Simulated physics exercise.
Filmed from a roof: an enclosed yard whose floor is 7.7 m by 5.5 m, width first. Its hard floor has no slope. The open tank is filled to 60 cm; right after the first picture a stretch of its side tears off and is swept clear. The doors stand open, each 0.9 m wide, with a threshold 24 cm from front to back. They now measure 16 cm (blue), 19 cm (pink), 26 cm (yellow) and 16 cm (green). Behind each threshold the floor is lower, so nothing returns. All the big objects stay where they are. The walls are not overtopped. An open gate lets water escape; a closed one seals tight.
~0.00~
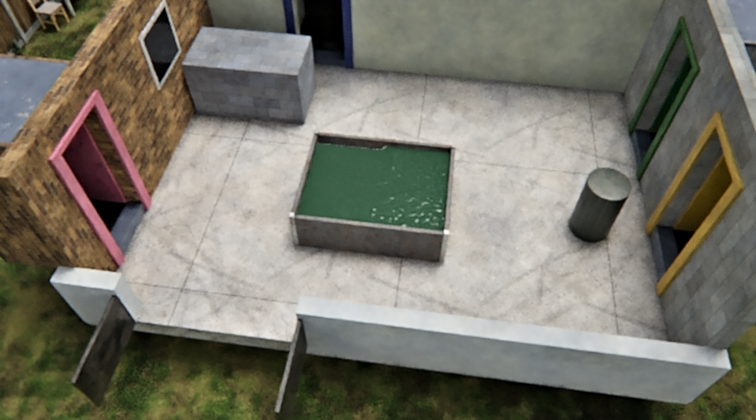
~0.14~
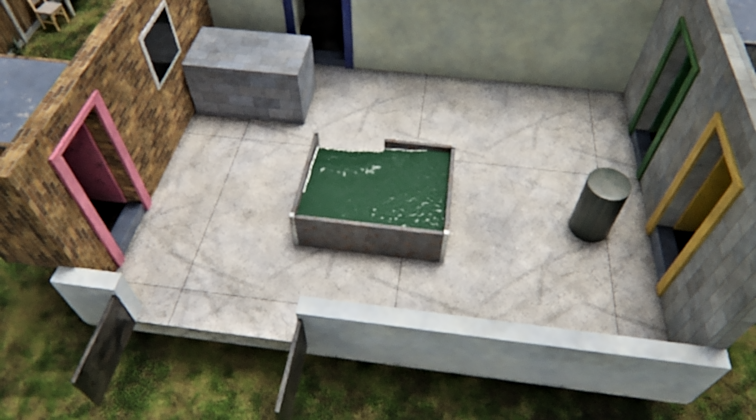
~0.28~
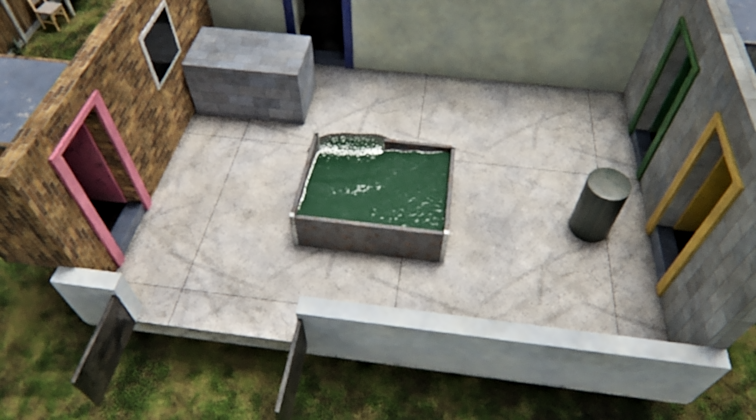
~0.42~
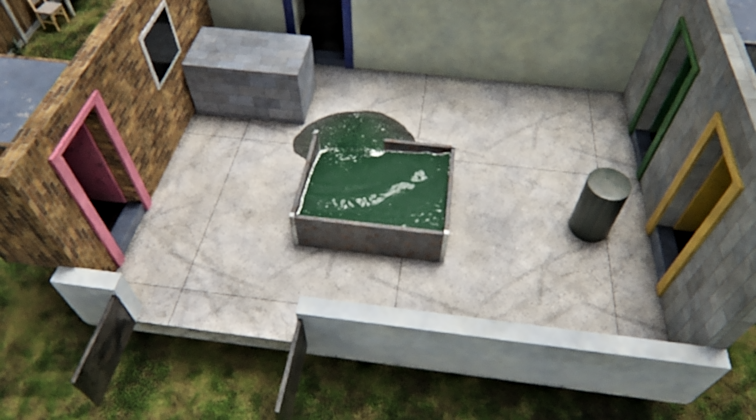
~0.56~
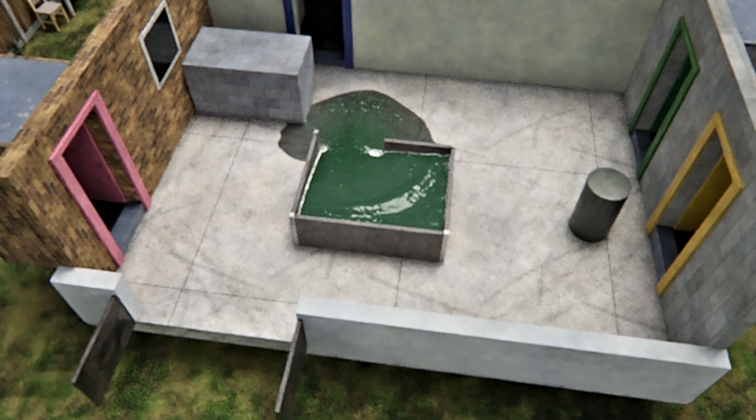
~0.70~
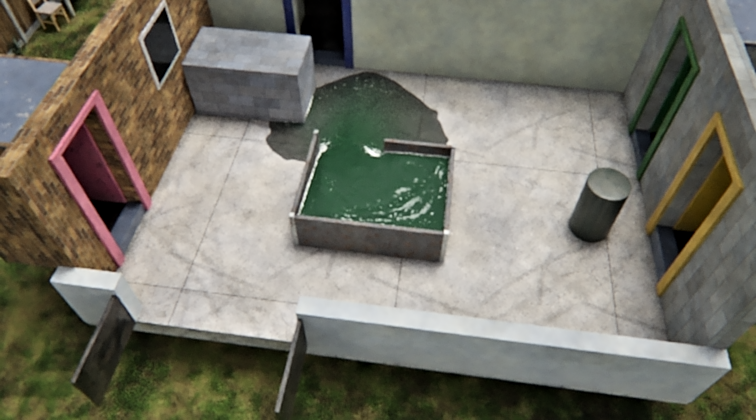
In a walled yard with open doorways, green water sat still in an open tank until part of its far side broke away, and water poured out, spreading a dark puddle across the floor behind it.
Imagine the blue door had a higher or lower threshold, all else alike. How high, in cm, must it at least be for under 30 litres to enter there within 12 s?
At least 26 cm or so.
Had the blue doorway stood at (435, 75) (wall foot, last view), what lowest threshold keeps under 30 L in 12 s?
About 12.0 cm.
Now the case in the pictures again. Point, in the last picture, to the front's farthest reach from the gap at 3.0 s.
At about (617, 94).
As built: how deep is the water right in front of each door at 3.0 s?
In cm: Blue 22, pink 1, yellow 0, green 0.
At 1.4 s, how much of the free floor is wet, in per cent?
About 20 per cent.
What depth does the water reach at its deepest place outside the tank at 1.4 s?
Up to some 32 cm.
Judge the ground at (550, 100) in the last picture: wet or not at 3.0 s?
It is flooded.
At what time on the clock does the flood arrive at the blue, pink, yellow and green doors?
Arrival: Blue 0.9 s, pink 3.0 s, yellow 5.0 s, green 3.6 s.
After 1.4 s water covers 20 % of the floor, deepest (32 cm) near (330, 68); 27 cm at the blue door, 5 litres in over its 16 cm threshold.
After 3.0 s water covers 35 % of the floor, deepest (24 cm) near (330, 68); 22 cm at the blue door, 103 litres in over its 16 cm threshold.
After 12.0 s water covers 90 % of the floor, deepest (9 cm) near (509, 352); 6 cm at the blue door, 122 litres in over its 16 cm threshold.
At the blue door as built, the water arrived by 1.0 s and peaked near 29 cm at 1.8 s.
Run again over the same 12 s with other heights there, 41 litres in over 24 cm, 20 litres over 28 cm. The limit of 30 litres is kept from about 26 cm up.
